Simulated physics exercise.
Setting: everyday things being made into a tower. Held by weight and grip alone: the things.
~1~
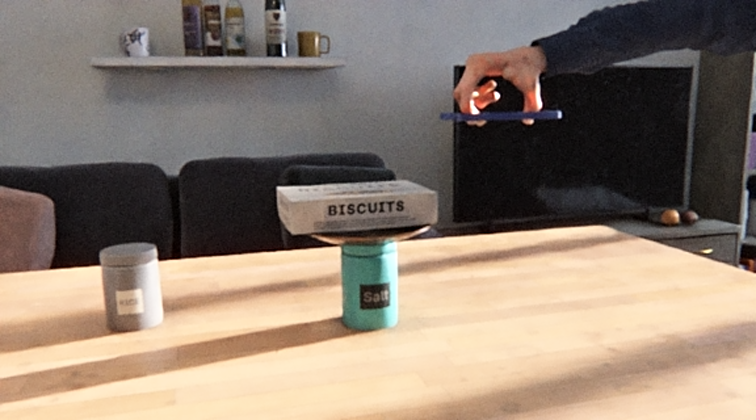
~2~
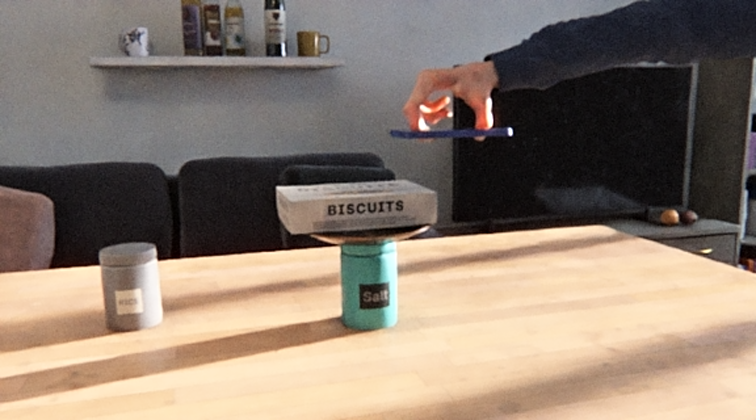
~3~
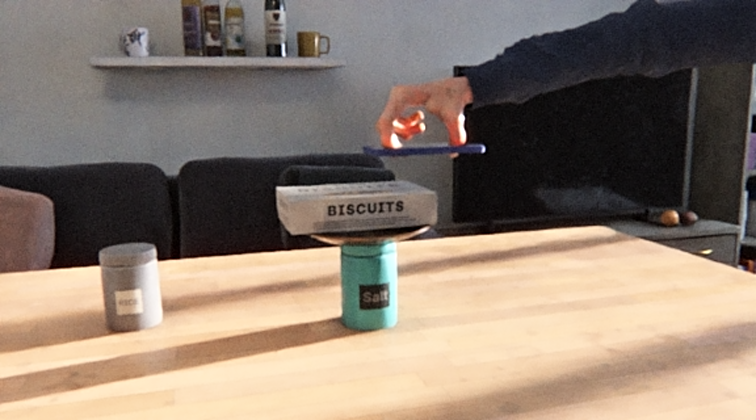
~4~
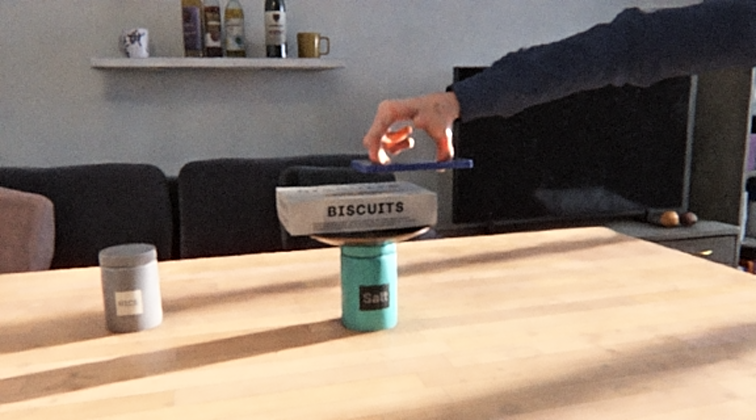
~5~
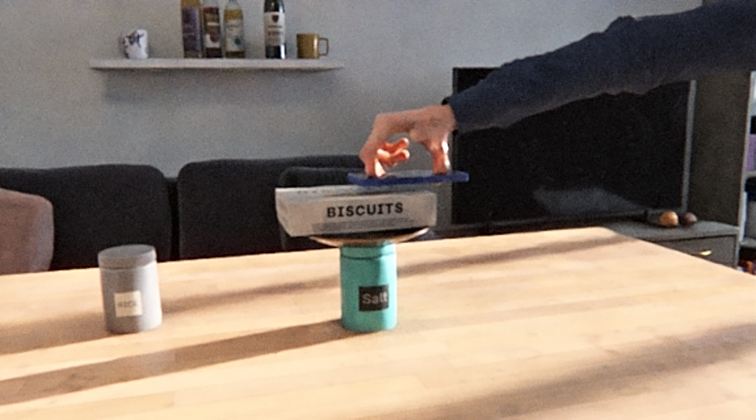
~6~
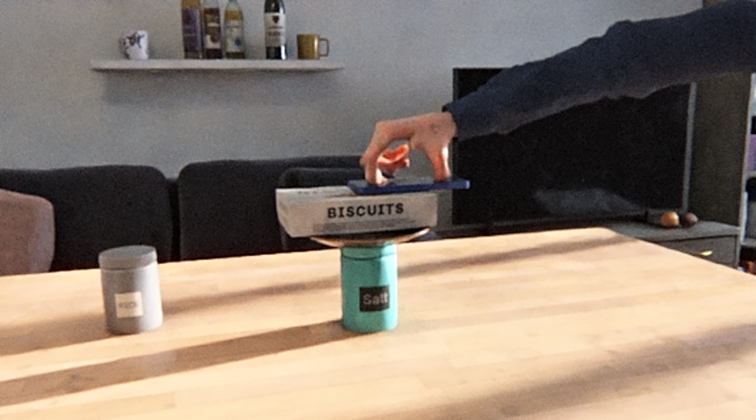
In a room with a wooden table, a white biscuits packet rests on a plate on top of a teal salt tin, with a grey tin to the left. A hand holding a flat blue phone moves in from the right, lowering leftward over the packet. The phone comes down onto the packet's top, the fingers still on it.
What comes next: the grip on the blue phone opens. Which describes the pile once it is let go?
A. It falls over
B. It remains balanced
The answer is B.
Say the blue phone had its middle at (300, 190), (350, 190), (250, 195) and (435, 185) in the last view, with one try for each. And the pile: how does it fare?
The pile does not fall in the first case, does not fall in the second, goes down in the third and goes down in the fourth.
Then, 0.50 s after the last picture, nothing has stirred.
Then, 1.50 s after the last picture, blue phone resting near (408, 185).
At rest, all 5 in place. Seen from the same camera at the end, blue phone near (408, 185). The pile holds.
